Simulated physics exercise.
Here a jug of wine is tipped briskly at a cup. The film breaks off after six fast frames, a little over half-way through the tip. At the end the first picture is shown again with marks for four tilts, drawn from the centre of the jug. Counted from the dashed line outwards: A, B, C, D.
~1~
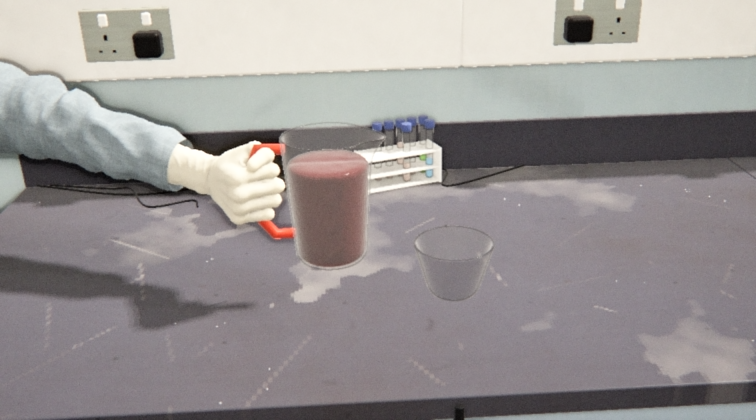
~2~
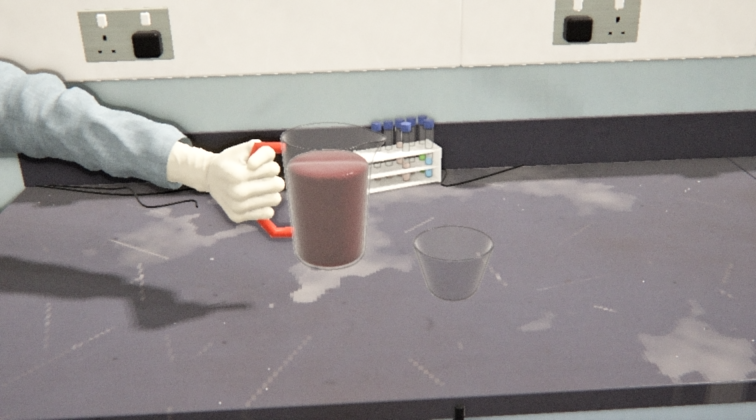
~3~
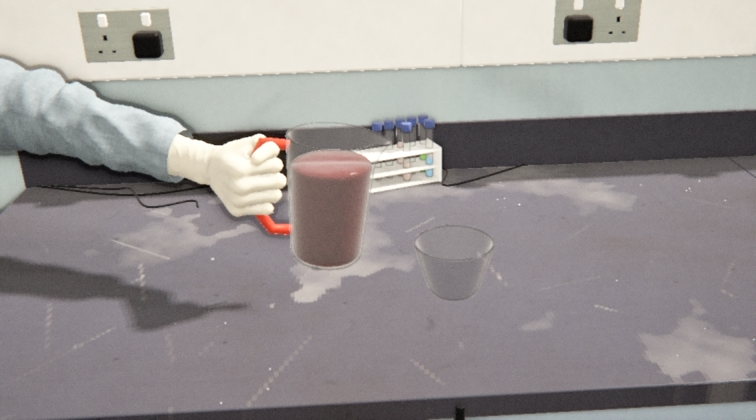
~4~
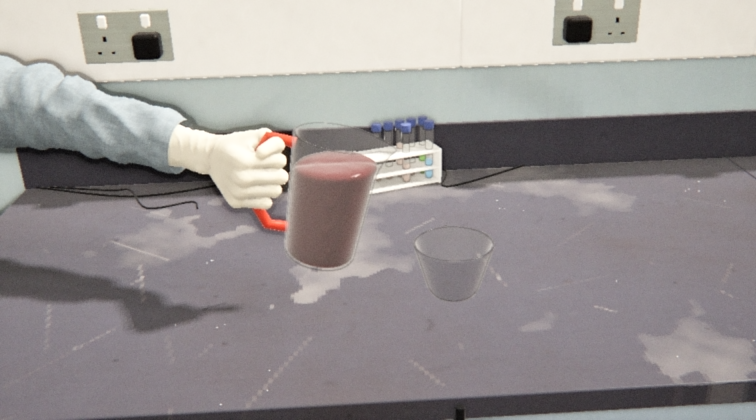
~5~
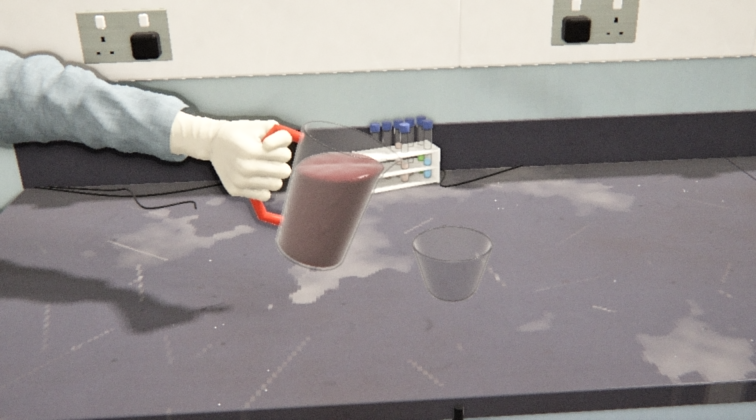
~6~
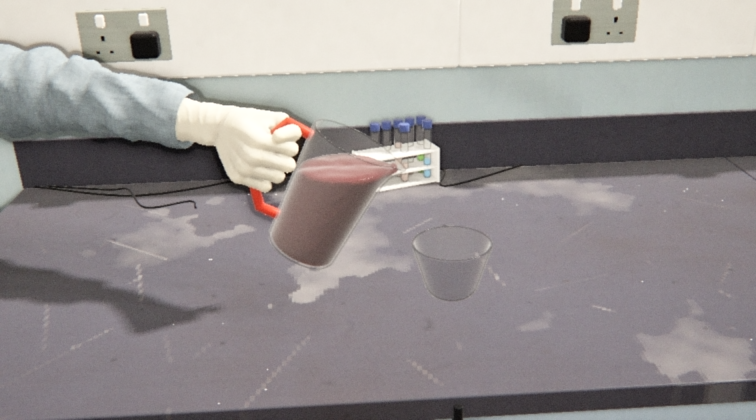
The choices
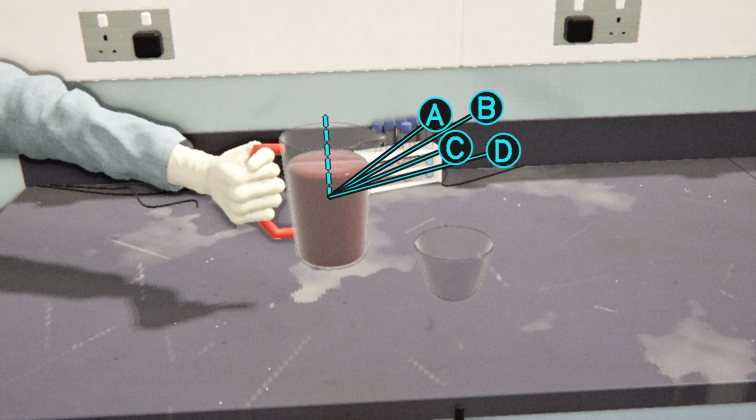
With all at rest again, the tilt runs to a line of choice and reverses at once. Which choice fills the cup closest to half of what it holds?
Use mark A.
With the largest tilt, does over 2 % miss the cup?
Yes.
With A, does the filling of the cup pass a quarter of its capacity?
Yes, clearly.
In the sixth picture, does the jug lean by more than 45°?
No, it does not.
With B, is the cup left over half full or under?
Over half.
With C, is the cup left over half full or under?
Over.
On the marked copy, A at (422, 126); B at (471, 115); C at (438, 152); D at (486, 154).
Choosing A, the cup ends with about 49 % of what it can hold.
Choosing B, the cup ends with about 76 % of what it can hold.
Choosing C, the cup ends with about 94 % of what it can hold; 8 % of the wine is spilt.
Choosing D, the cup is filled to the brim; 21 % of the wine is spilt.
